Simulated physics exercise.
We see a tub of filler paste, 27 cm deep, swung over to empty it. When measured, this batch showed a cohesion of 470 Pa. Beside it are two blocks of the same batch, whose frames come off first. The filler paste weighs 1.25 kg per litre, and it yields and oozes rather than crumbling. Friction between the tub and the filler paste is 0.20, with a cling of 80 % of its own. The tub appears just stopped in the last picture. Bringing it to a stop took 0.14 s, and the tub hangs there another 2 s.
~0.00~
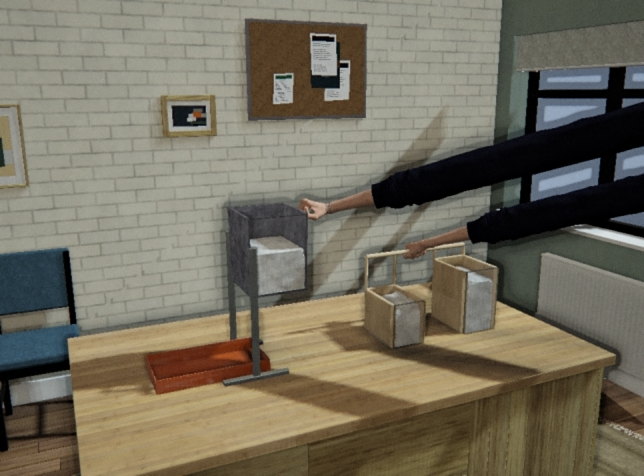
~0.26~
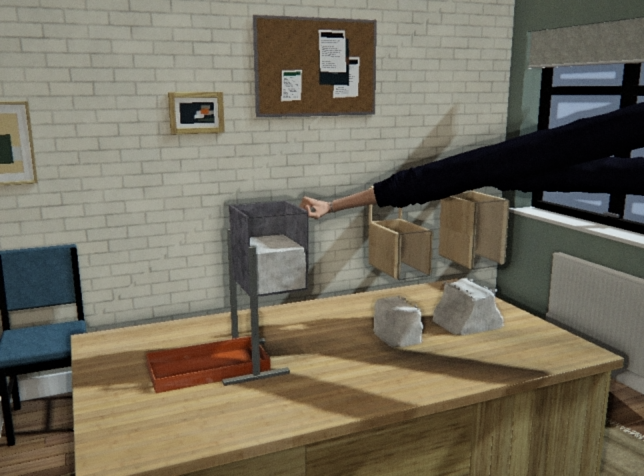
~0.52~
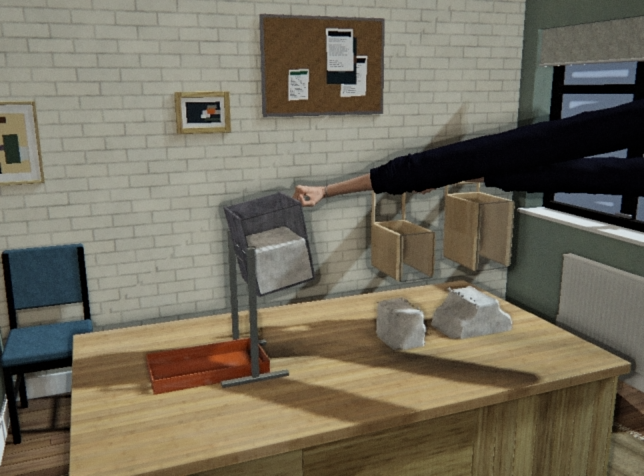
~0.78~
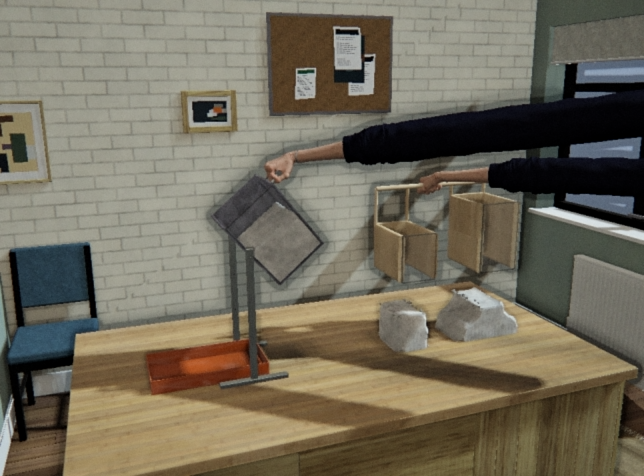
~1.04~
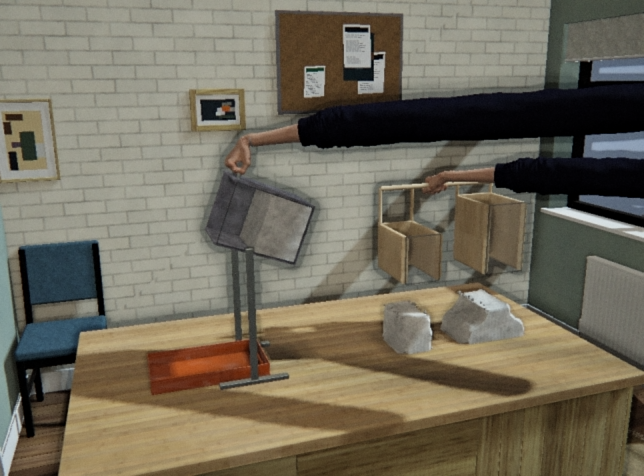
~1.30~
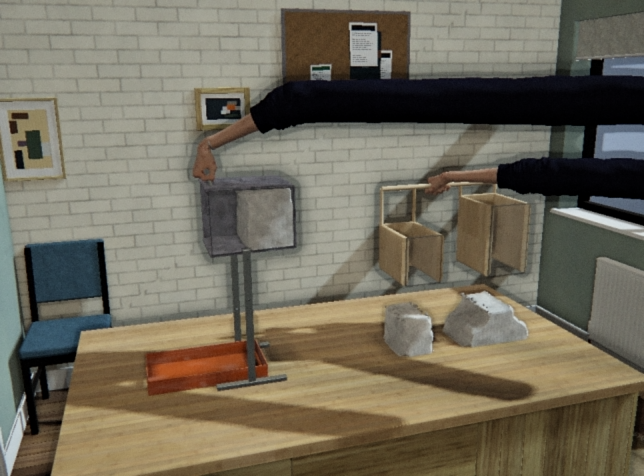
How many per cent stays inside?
100 %.
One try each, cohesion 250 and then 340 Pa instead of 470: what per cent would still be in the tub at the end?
In turn about 70 %, 85 %.
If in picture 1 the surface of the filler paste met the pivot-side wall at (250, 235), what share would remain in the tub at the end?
About 80 per cent.
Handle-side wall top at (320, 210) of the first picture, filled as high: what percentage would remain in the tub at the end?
The tub would end up holding some 70 % of it.
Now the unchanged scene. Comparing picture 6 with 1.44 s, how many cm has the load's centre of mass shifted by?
Something like 2 cm, I'd say.
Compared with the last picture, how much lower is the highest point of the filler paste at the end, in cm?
5 cm.
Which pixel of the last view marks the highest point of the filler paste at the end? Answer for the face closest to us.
About (268, 206).
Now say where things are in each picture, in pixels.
The first frame shows handle-side rim at (305, 214), tilt 0 degrees; top of the filler paste at (257, 254); blocks stand 15 cm, 22 cm (left to right).
The second frame shows handle-side rim at (306, 212), tilt 0 degrees; top of the filler paste at (257, 253); blocks stand 14 cm, 17 cm (left to right).
The third frame shows handle-side rim at (299, 203), tilt 11 degrees; top of the filler paste at (301, 240); blocks stand 14 cm, 14 cm (left to right).
The fourth frame shows handle-side rim at (271, 185), tilt 40 degrees; top of the filler paste at (292, 216); blocks stand 14 cm, 14 cm (left to right).
The fifth frame shows handle-side rim at (236, 182), tilt 69 degrees; top of the filler paste at (272, 198); blocks stand 14 cm, 14 cm (left to right).
The sixth frame shows handle-side rim at (207, 192), tilt 90 degrees; top of the filler paste at (287, 189); blocks stand 14 cm, 14 cm (left to right).
After 1.44 s, the tub is at 90 degrees and holds 100 %.
After 1.61 s, the tub is at 90 degrees and holds 100 %.
After 1.78 s, the tub is at 90 degrees and holds 100 %.
After 1.95 s, the tub is at 90 degrees and holds 100 %.
After 3.30 s, at the end, the tub is at 90 degrees and holds 100 %.
